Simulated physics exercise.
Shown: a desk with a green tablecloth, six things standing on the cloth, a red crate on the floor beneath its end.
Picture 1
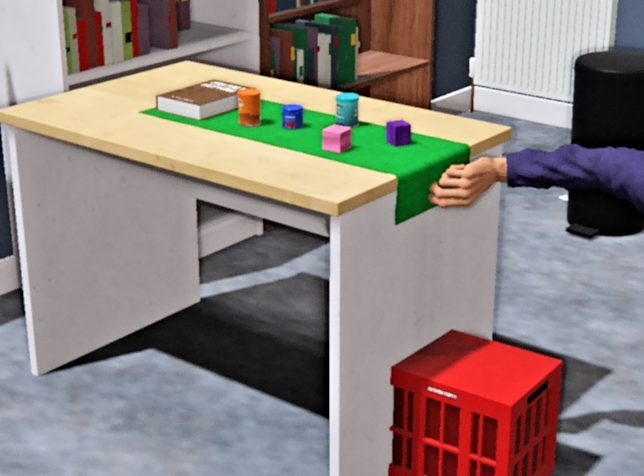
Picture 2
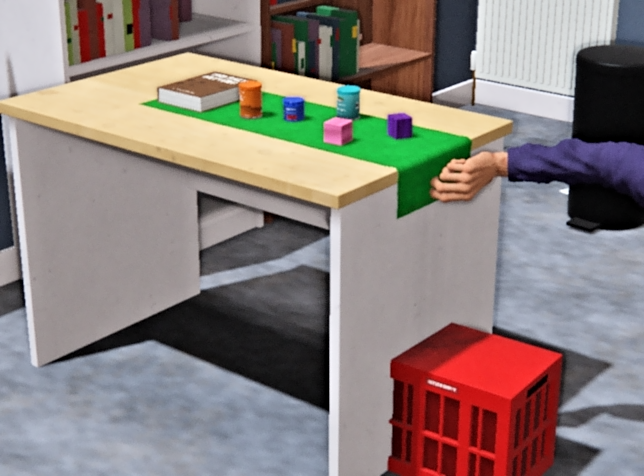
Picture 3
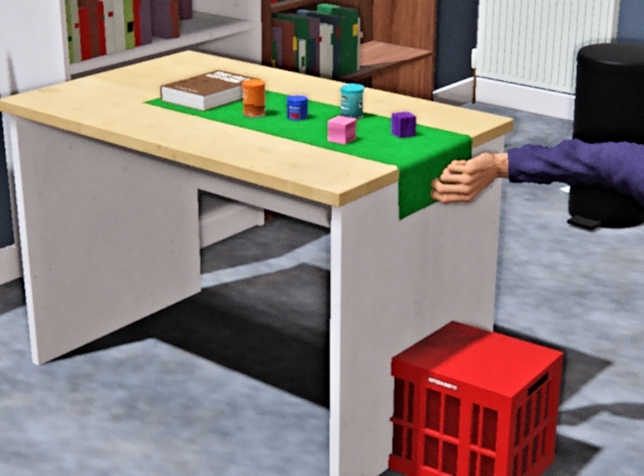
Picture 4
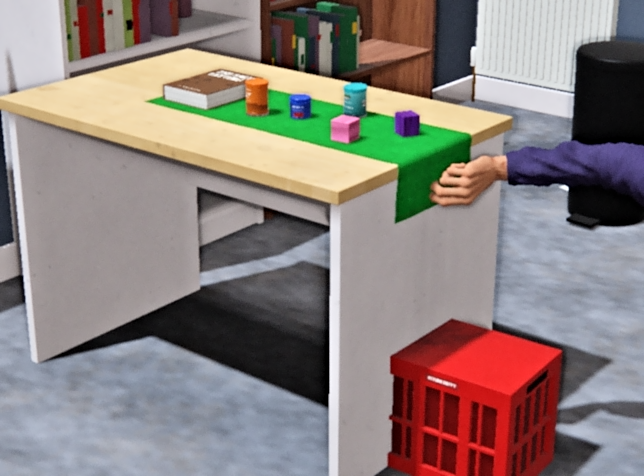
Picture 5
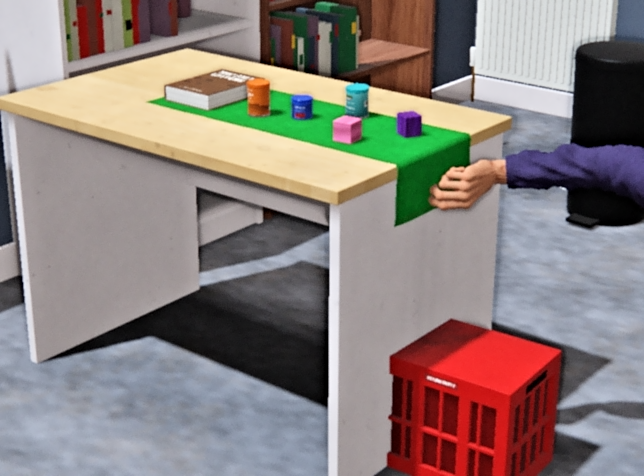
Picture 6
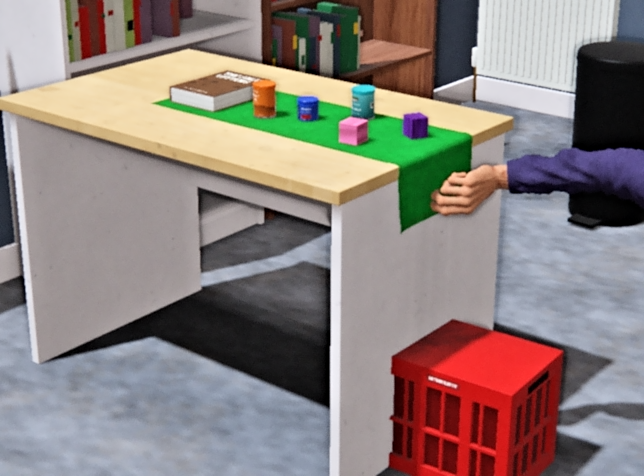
In a room with a grey floor, bookshelves and a white radiator, a pale-topped desk is seen from slightly above. A book, orange and turquoise cans, a blue pot, and pink and purple cubes stand on a green cloth, with a red crate below its right end. A purple-sleeved hand grips the cloth as it creeps rightward, carrying everything slightly along, while the view tilts down a little early on.
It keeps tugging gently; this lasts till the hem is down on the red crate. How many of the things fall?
Three things drop off.
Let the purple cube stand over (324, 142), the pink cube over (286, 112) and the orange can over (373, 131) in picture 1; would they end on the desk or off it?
Outcome: Purple cube falls away, pink cube stays, orange can falls away.
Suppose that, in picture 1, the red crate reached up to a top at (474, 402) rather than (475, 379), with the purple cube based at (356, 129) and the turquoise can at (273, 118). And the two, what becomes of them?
Note: Purple cube lost; turquoise can kept on top.
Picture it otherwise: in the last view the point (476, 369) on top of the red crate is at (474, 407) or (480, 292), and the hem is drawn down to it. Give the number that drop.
Over the edge go 4 and 1.
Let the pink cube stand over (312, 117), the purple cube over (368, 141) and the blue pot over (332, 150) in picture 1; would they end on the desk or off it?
The pink cube stays put; the purple cube ends up off; the blue pot ends up off.
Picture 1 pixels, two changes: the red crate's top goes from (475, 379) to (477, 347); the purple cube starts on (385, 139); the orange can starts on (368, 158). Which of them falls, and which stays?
Purple cube is gone, orange can is gone.
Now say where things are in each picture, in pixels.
The first frame shows hem (395, 225); purple cube (399, 123); pink cube (337, 129); turquoise can (347, 96); blue pot (292, 107); orange can (249, 92); top of the crate (475, 379).
The second frame shows hem (396, 219); purple cube (400, 116).
The third frame shows hem (399, 221); pink cube (342, 120).
The fourth frame shows hem (395, 224); turquoise can (355, 86); top of the crate (475, 368).
The fifth frame shows hem (394, 227); blue pot (302, 97).
The sixth frame shows hem (401, 234); purple cube (416, 115); pink cube (354, 121); turquoise can (363, 88); blue pot (308, 99); orange can (264, 83).
Soon after, hem near (434, 285); purple cube gone.
After that, hem on the crate; purple cube, pink cube and turquoise can gone.
In the end, hem on the crate; purple cube, pink cube and turquoise can gone. Over the edge go three.
